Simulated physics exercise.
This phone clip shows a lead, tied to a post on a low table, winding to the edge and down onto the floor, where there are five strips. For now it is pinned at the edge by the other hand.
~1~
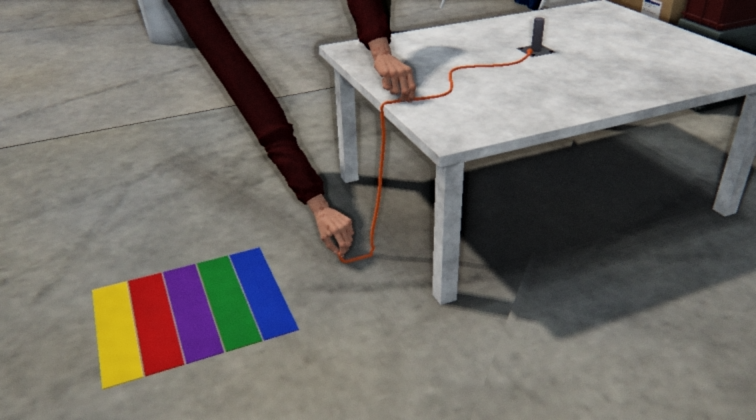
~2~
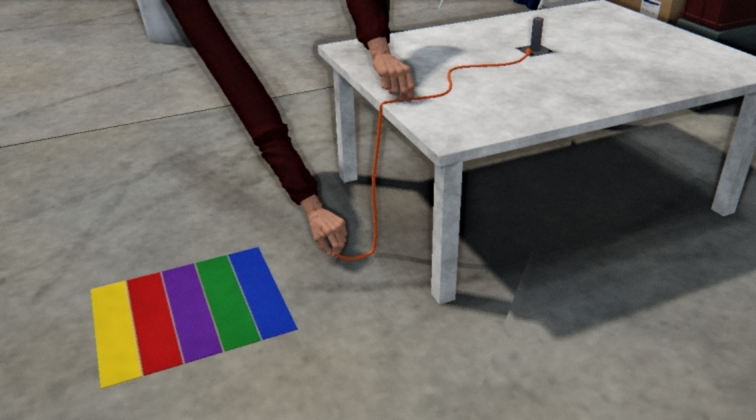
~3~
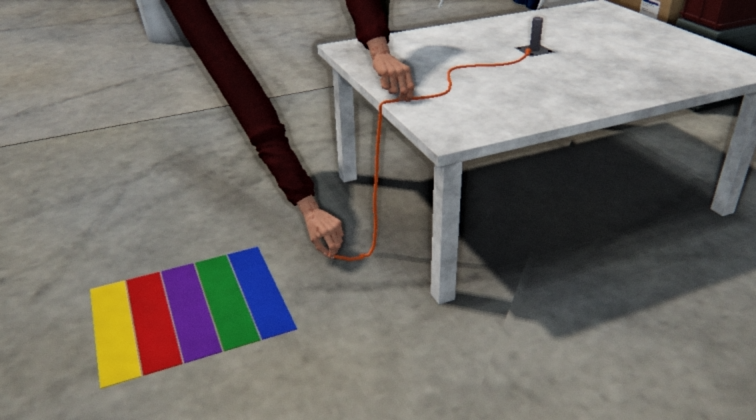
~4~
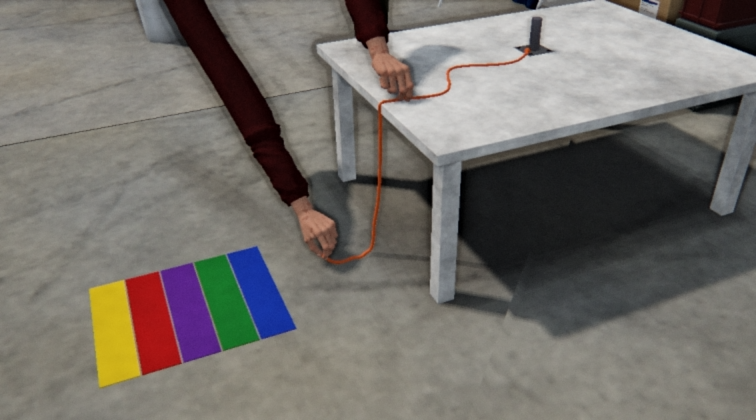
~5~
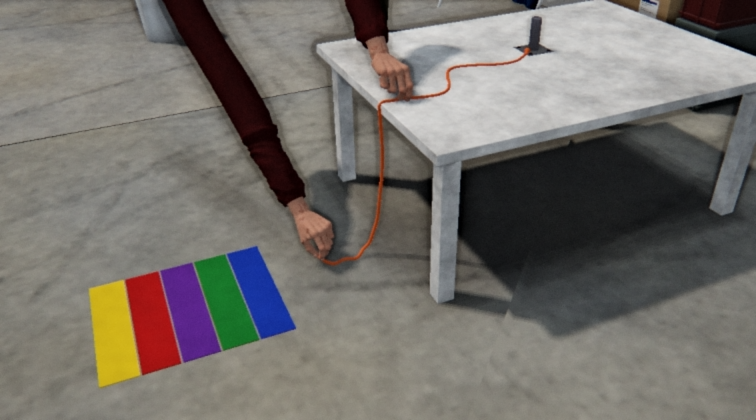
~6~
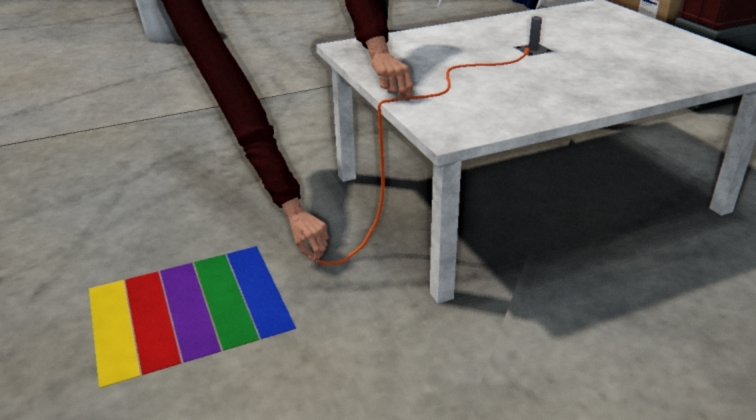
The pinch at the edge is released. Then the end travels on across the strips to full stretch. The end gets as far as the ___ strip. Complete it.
The end gets as far as the purple strip.
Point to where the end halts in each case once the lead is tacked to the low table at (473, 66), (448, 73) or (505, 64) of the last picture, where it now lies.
Estimated spots in sequence: (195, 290), (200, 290), (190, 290).
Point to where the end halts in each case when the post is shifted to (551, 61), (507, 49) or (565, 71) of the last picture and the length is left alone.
Roughly (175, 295), then (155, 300), then (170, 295).
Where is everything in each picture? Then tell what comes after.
The first frame shows end (339, 253); blue (274, 318); green (238, 329); purple (200, 340); red (161, 351); yellow (120, 363).
The second frame shows end (333, 254); lead through (520, 61) (457, 68) (442, 95) (381, 116) (373, 183) (374, 244).
The third frame shows end (329, 255).
The fourth frame shows end (323, 256); lead through (518, 60) (456, 67) (441, 94) (380, 115) (379, 181) (372, 245).
The fifth frame shows end (319, 257).
The sixth frame shows end (314, 258); lead through (518, 60) (456, 67) (441, 94) (380, 115) (383, 180) (365, 243).
Soon after, end near (241, 278); over blue.
After that, end near (205, 287); over green.
At the stop, end near (185, 293); over purple. The end stops over the purple strip.
